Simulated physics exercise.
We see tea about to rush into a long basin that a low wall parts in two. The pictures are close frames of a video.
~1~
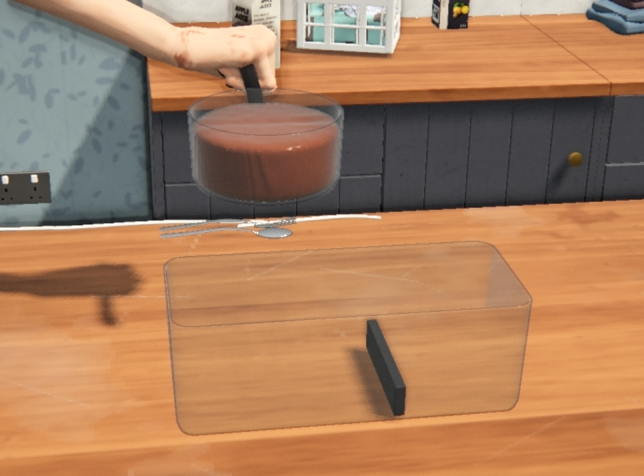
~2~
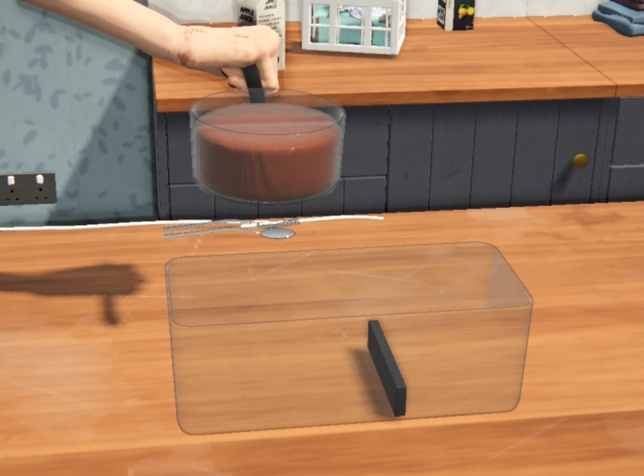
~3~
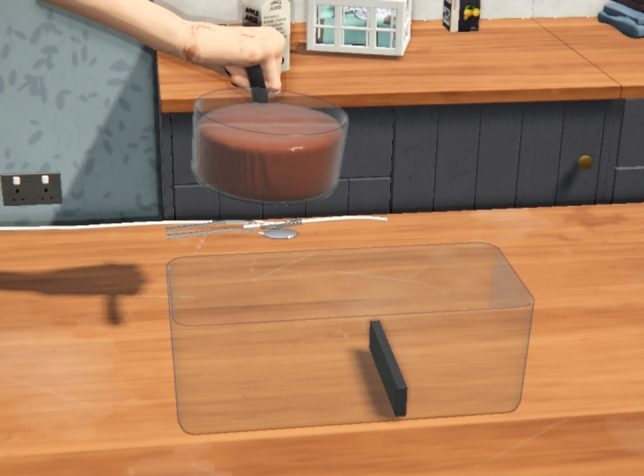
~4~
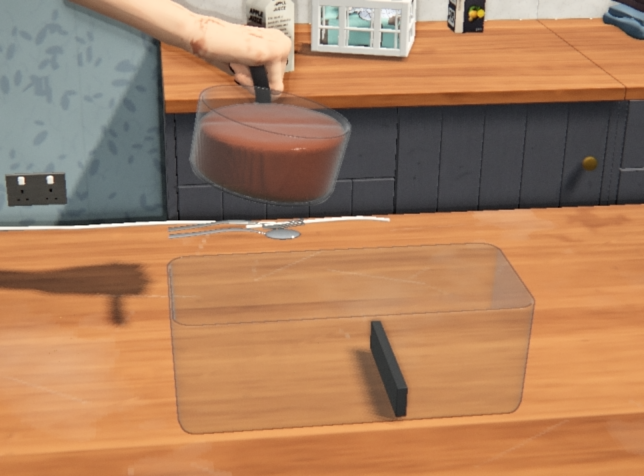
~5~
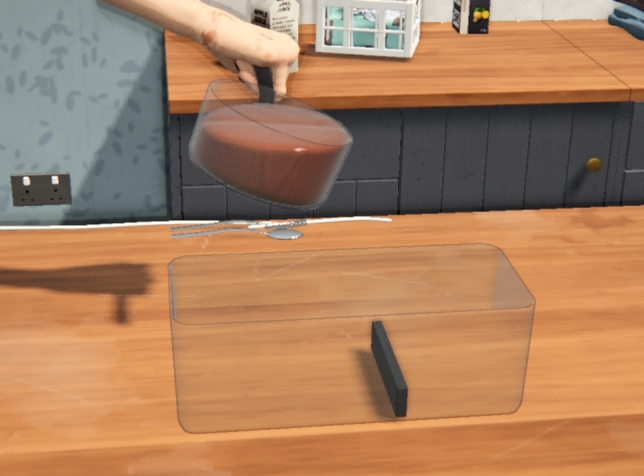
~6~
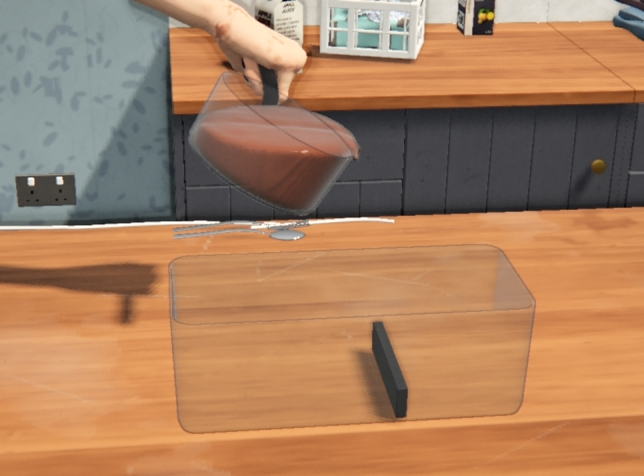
At the start, a hand holds a clear round container of reddish-brown liquid nearly level above a long, empty see-through basin with a low dark divider on a wooden counter. The hand then tilts the container steadily down to the right, and the liquid shifts toward its right rim, just reaching the edge.
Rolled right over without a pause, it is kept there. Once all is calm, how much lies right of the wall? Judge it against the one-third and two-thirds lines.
It ends up between the two lines.
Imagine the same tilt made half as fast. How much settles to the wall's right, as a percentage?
Result: Roughly 60 %.
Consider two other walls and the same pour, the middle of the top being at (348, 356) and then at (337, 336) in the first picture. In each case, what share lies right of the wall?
80 %, then 95 %.
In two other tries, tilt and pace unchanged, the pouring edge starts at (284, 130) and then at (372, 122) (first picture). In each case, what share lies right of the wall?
Roughly 15 % and 65 %.
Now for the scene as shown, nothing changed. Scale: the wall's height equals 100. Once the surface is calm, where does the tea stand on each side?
The left side ends up close to 40, the right side close to 60.
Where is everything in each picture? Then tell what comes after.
In the first picture, it leans 0°; its right rim is at (341, 110); the tea meets the walls at (192, 126) and (337, 120); the long basin's rim runs from (167, 293) to (512, 273); the wall's top is at (385, 353).
In the second picture, it leans 1°; its right rim is at (343, 112); the tea meets the walls at (194, 125) and (339, 121).
In the third picture, it leans 6°; its right rim is at (346, 117); the tea meets the walls at (196, 123) and (341, 123).
In the fourth picture, it leans 12°; its right rim is at (348, 126); the tea meets the walls at (198, 122) and (345, 124).
In the fifth picture, it leans 21°; its right rim is at (350, 138); the tea meets the walls at (198, 123) and (349, 130).
In the sixth picture, it leans 32°; its right rim is at (350, 152); the tea meets the walls at (195, 123) and (351, 141); 4 per cent is over the edge.
A moment on, the saucepan is tipped on its side and 28 per cent is still to pour, 3 is left of the wall and 22 right of it.
Next, the saucepan is tipped right over and 7 per cent is still to pour, 29 is left of the wall and 56 right of it.
Then the saucepan is tipped right over and 1 per cent is still to pour, 47 is left of the wall and 48 right of it.
Later the saucepan is tipped right over and 0 per cent is still to pour, 51 is left of the wall and 47 right of it.
In the end 52 per cent lies left of the wall, 47 right of it and 1 outside.
